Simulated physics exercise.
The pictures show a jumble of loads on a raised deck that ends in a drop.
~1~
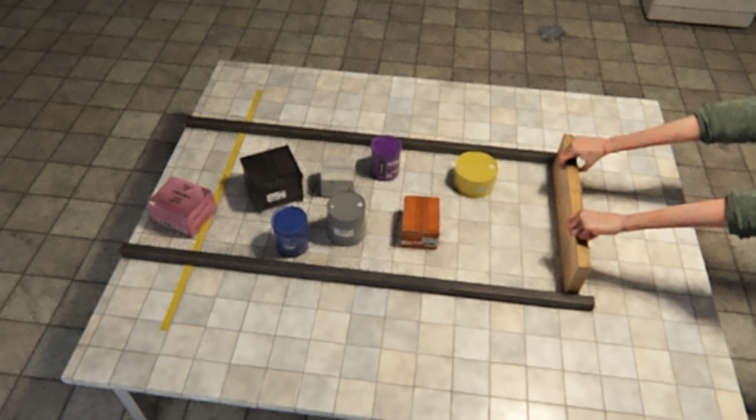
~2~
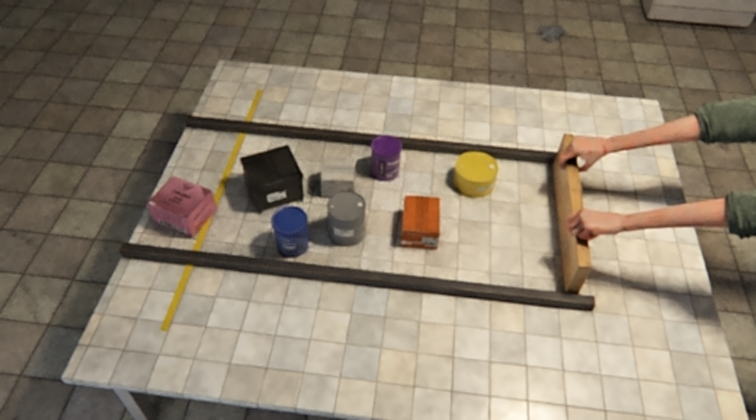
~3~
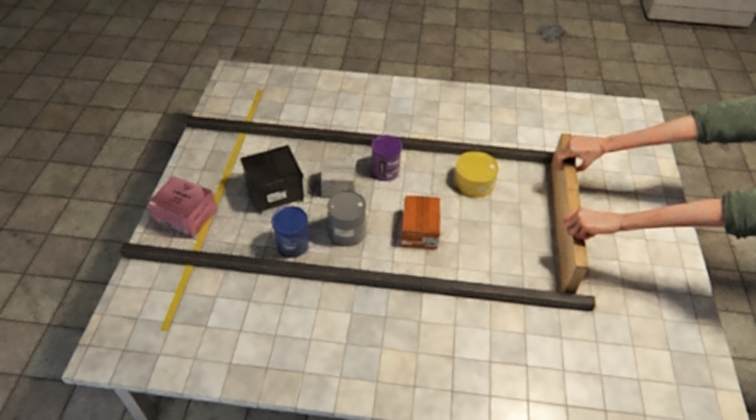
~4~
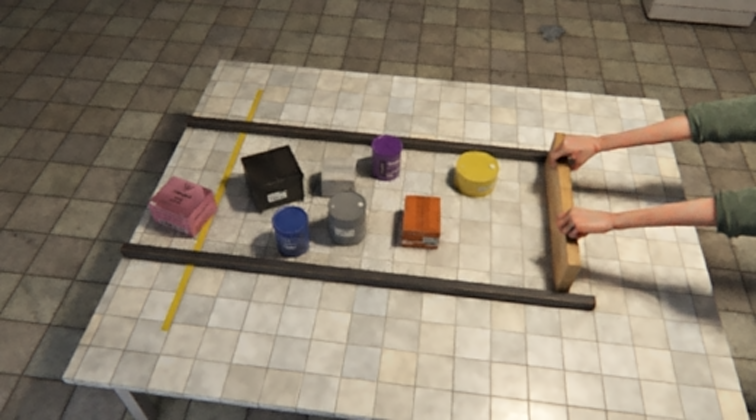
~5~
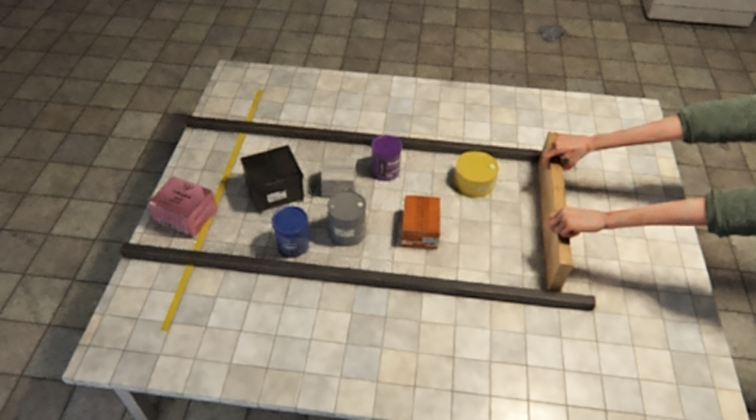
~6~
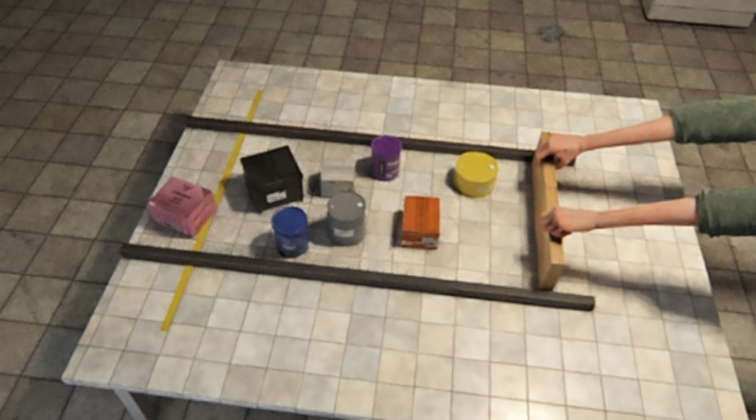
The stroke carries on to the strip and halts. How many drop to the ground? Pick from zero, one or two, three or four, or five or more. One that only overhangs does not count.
As it turns out, the number that fall off is one or two.
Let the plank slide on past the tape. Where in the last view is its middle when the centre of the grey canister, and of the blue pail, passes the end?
At (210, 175) for the grey canister; at (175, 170) for the blue pail.
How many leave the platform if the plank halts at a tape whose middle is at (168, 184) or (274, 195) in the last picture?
It would be 8 and 0.
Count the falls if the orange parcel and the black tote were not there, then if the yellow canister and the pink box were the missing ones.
First 0, then 0.
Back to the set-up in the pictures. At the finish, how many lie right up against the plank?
The number is 3.
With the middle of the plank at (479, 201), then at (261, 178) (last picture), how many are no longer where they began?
The counts are 1 and 8.
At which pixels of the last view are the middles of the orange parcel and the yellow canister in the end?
First (194, 197), then (214, 143).
Soon after, none off yet; pink box at rest near (183, 207); black tote at rest near (273, 179); blue pail at rest near (291, 233).
After that, none off yet; pink box at rest near (183, 207); black tote moving near (271, 180); blue pail displaced a little near (285, 235).
And then, none off yet; pink box displaced a little near (164, 212); black tote displaced about its own width near (198, 176); blue pail displaced about its own width near (245, 231).
In the end, the number that fall off is one or two; gone, black tote and pink box.
